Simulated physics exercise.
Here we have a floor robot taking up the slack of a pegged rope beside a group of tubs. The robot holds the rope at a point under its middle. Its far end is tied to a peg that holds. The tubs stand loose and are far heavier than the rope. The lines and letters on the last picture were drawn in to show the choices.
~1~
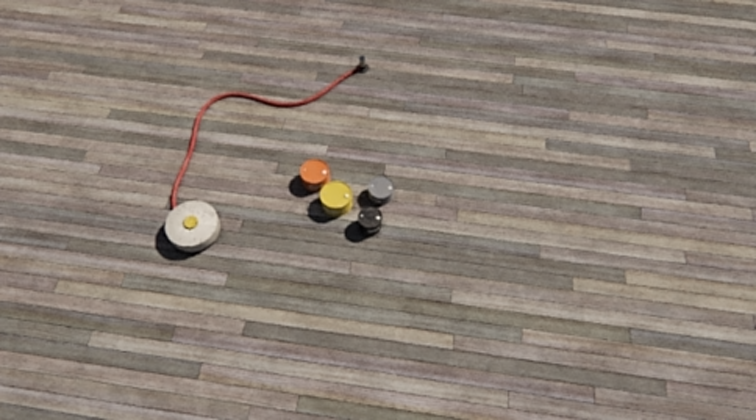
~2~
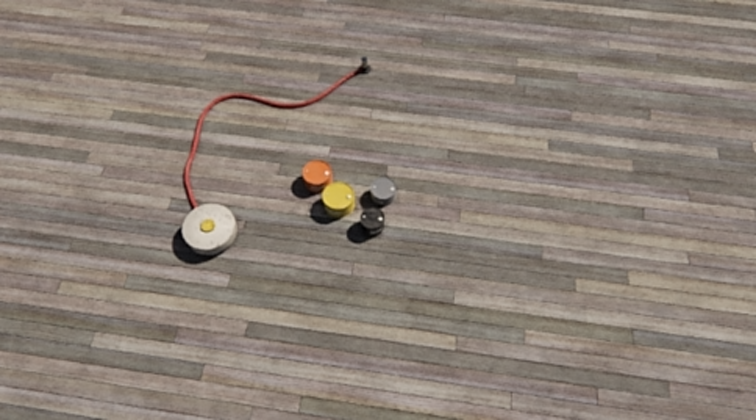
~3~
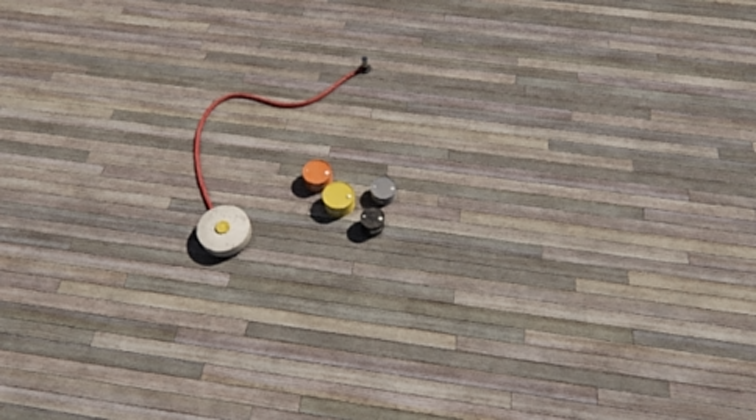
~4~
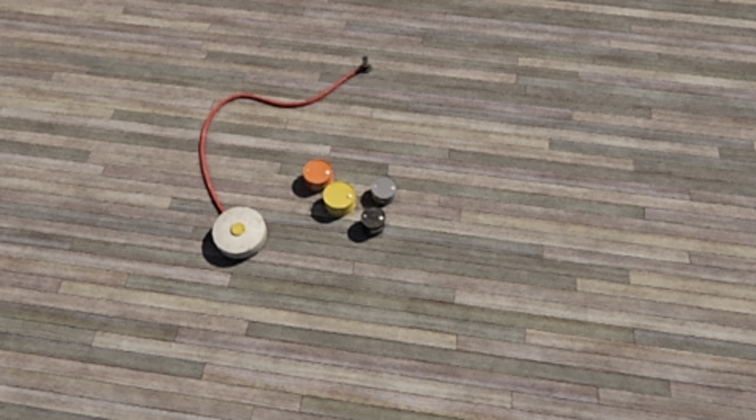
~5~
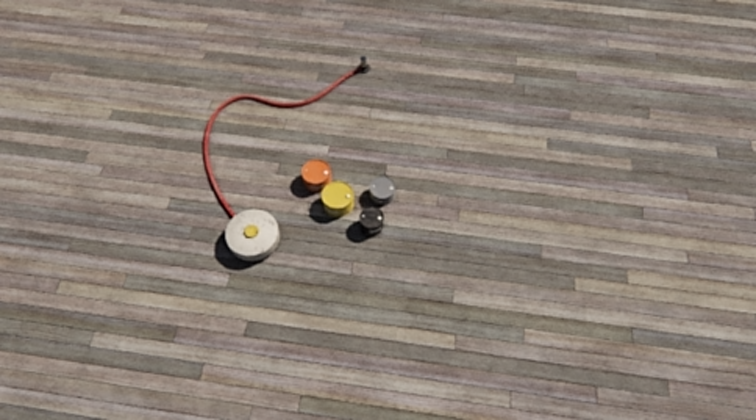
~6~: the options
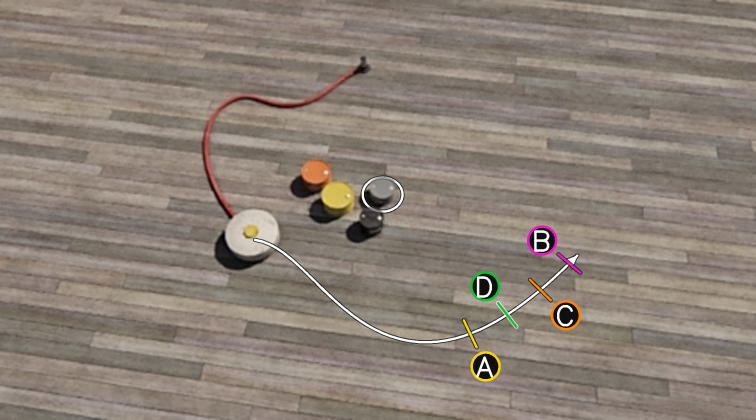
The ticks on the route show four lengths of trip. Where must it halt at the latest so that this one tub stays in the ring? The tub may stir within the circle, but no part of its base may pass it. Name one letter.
Mark A.
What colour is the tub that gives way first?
The orange one.
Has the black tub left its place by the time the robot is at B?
Yes.
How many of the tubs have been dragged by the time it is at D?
Four.
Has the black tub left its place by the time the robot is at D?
By then, yes.
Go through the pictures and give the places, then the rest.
The first frame shows peg (362, 63); yellow tub (337, 199); orange tub (315, 176).
The second frame shows robot (210, 230); grey tub (383, 192).
The third frame shows robot (225, 231); peg (365, 64).
The fourth frame shows robot (240, 233); orange tub (318, 176).
The fifth frame shows robot (253, 236); black tub (372, 221); peg (364, 64); yellow tub (338, 199).
On the marked copy, A at (470, 334); B at (569, 263); C at (540, 290); D at (507, 315); the ring at (383, 194); the route from (255, 240) via (418, 342) to (577, 255).
Following A. Soon after the start, robot (319, 282); grey tub (383, 191).
Later, robot (391, 333); grey tub (383, 191).
In the end, robot (471, 330); yellow tub (356, 197); orange tub (348, 173); grey tub (383, 191); the grey tub is still in its ring.
As for the rest, B drags the ringed tub to (425, 179); C drags the ringed tub to (411, 184); D drags the ringed tub to (397, 188).
